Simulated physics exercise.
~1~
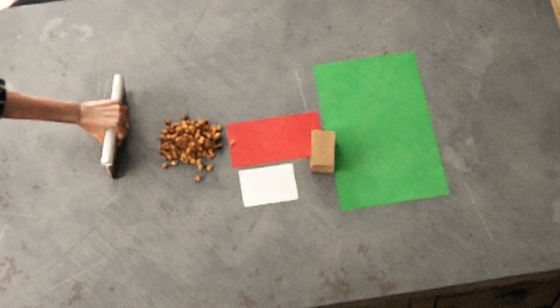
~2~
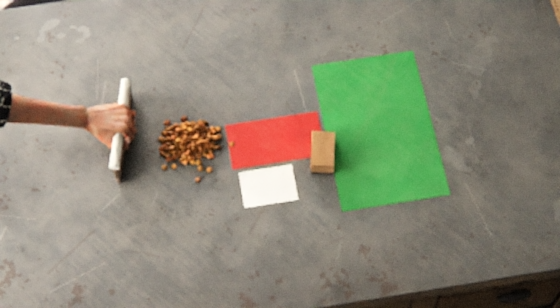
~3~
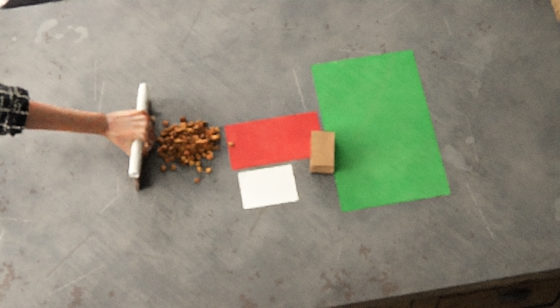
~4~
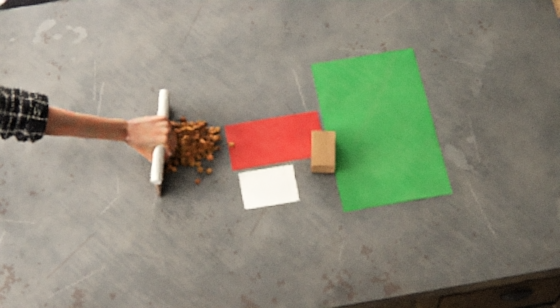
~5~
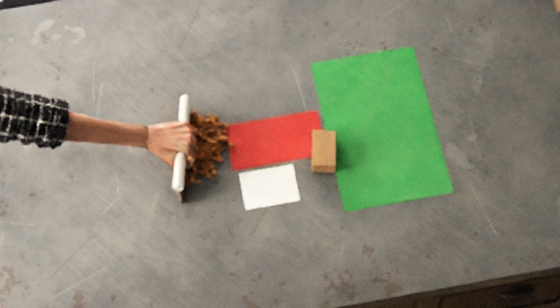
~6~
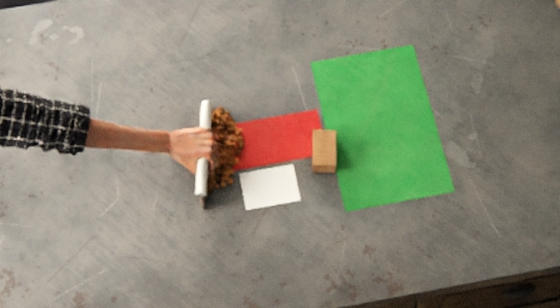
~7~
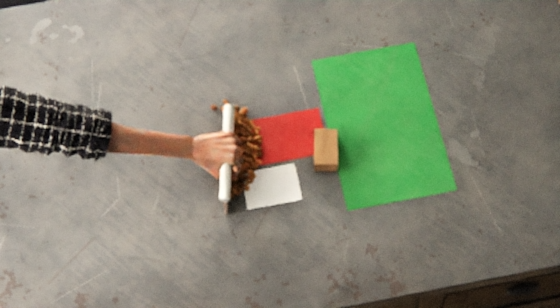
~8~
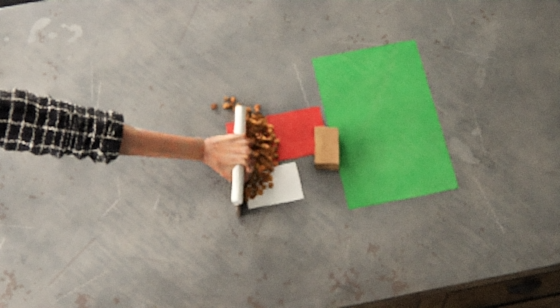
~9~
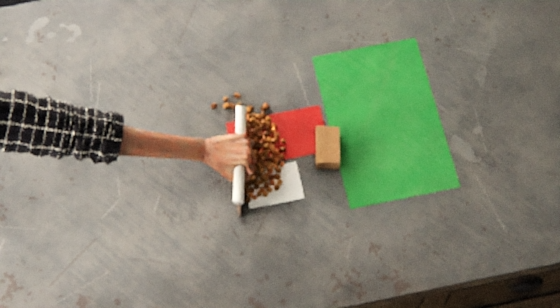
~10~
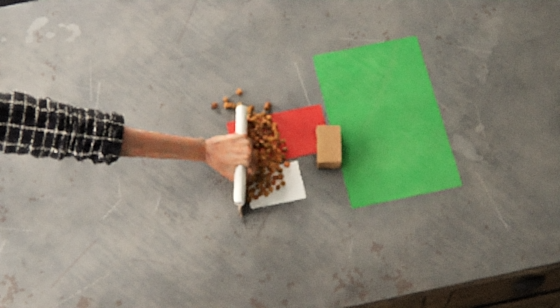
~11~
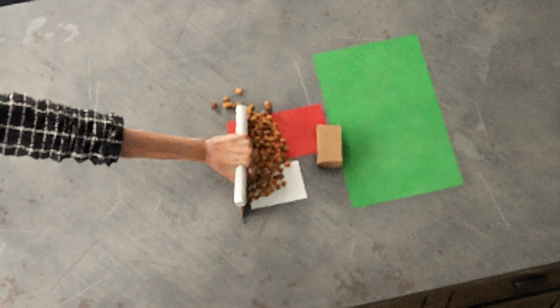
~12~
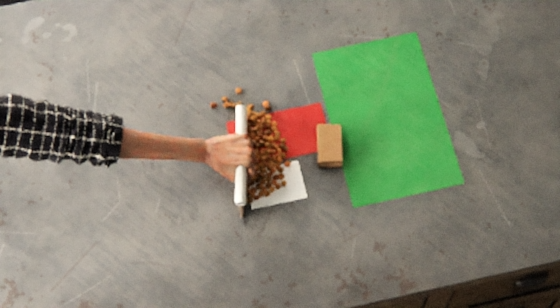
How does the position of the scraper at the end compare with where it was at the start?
At the start the scraper stands on the left, clear of the brown pieces and the mats. By the end it is well to the right, resting over the left part of the red and white mats with the pieces heaped mostly against its right side.
